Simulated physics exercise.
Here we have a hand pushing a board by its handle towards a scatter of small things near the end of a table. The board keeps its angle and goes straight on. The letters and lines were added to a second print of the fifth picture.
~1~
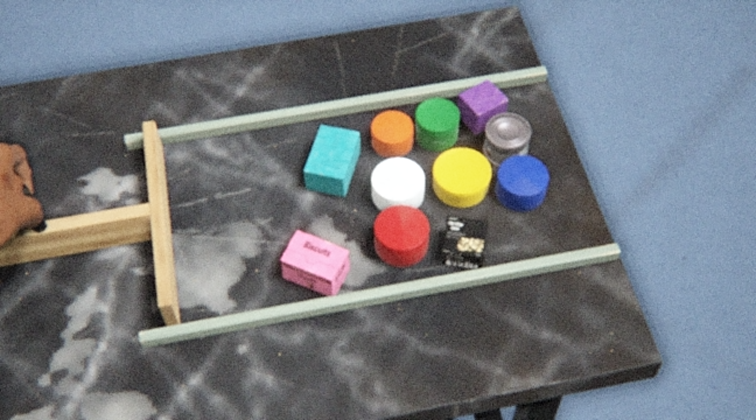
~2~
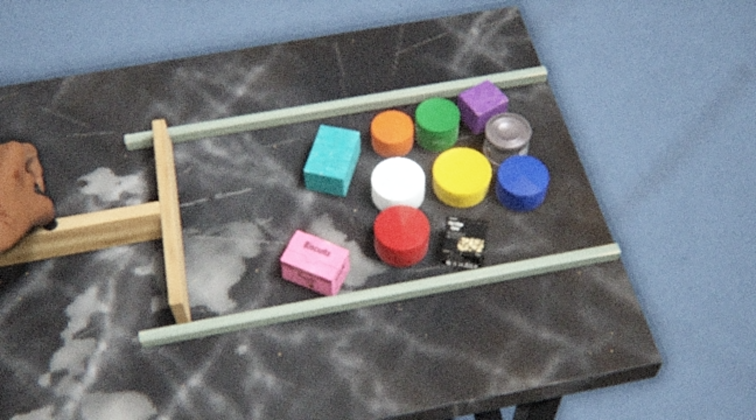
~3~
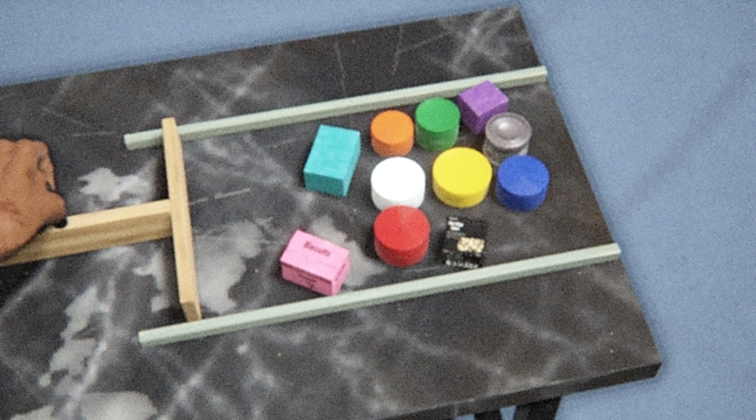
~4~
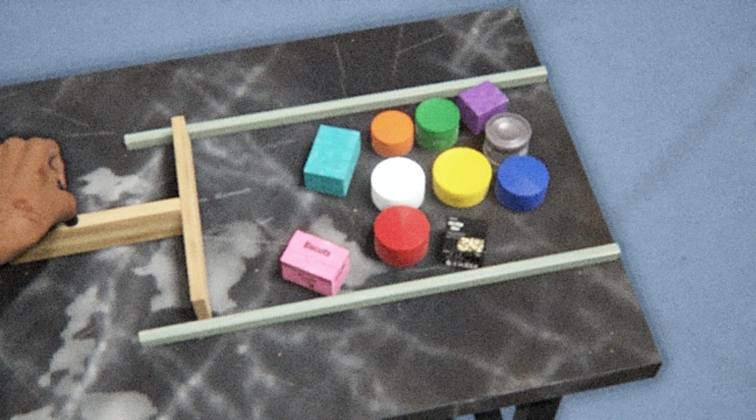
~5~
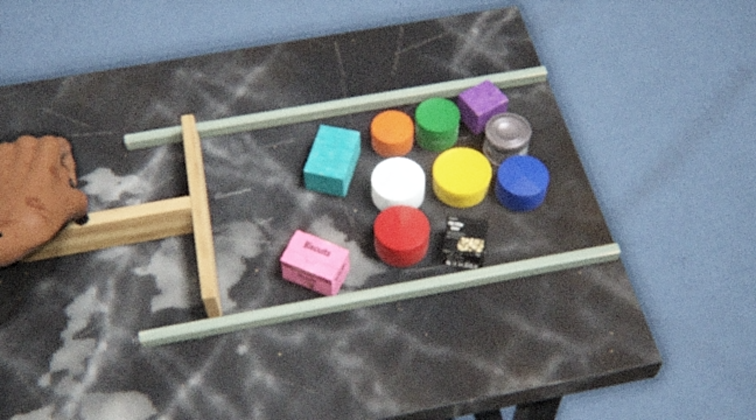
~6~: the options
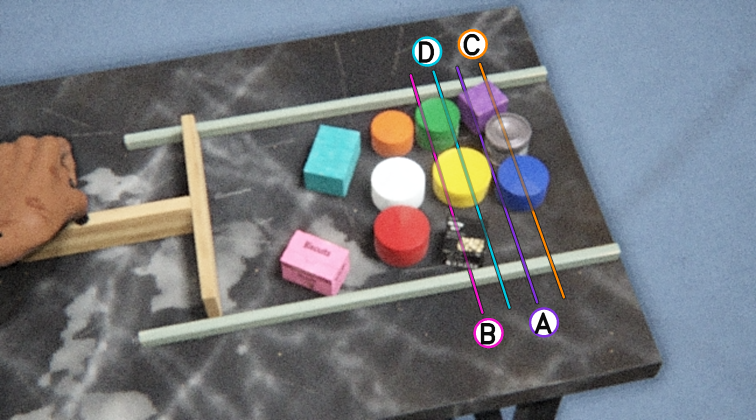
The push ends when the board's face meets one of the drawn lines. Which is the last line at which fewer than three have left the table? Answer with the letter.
Up to line D.
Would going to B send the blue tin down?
By then, no.
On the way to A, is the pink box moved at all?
By then, yes.
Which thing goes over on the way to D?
The grey tin goes over.
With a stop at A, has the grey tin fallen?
Yes.
On the marked copy, A at (494, 175); B at (443, 184); C at (518, 171); D at (468, 180).
Taking D. A third of the way, board (295, 183); pink box (352, 259); grey tin (507, 141).
Two thirds of the way, board (393, 166); grey tin (528, 145); purple block (502, 98).
When it is over, board (465, 154); grey tin over the edge; blue tin (587, 182); one fallen.
As for the rest, A drops three; B is within the limit but short; C drops four.
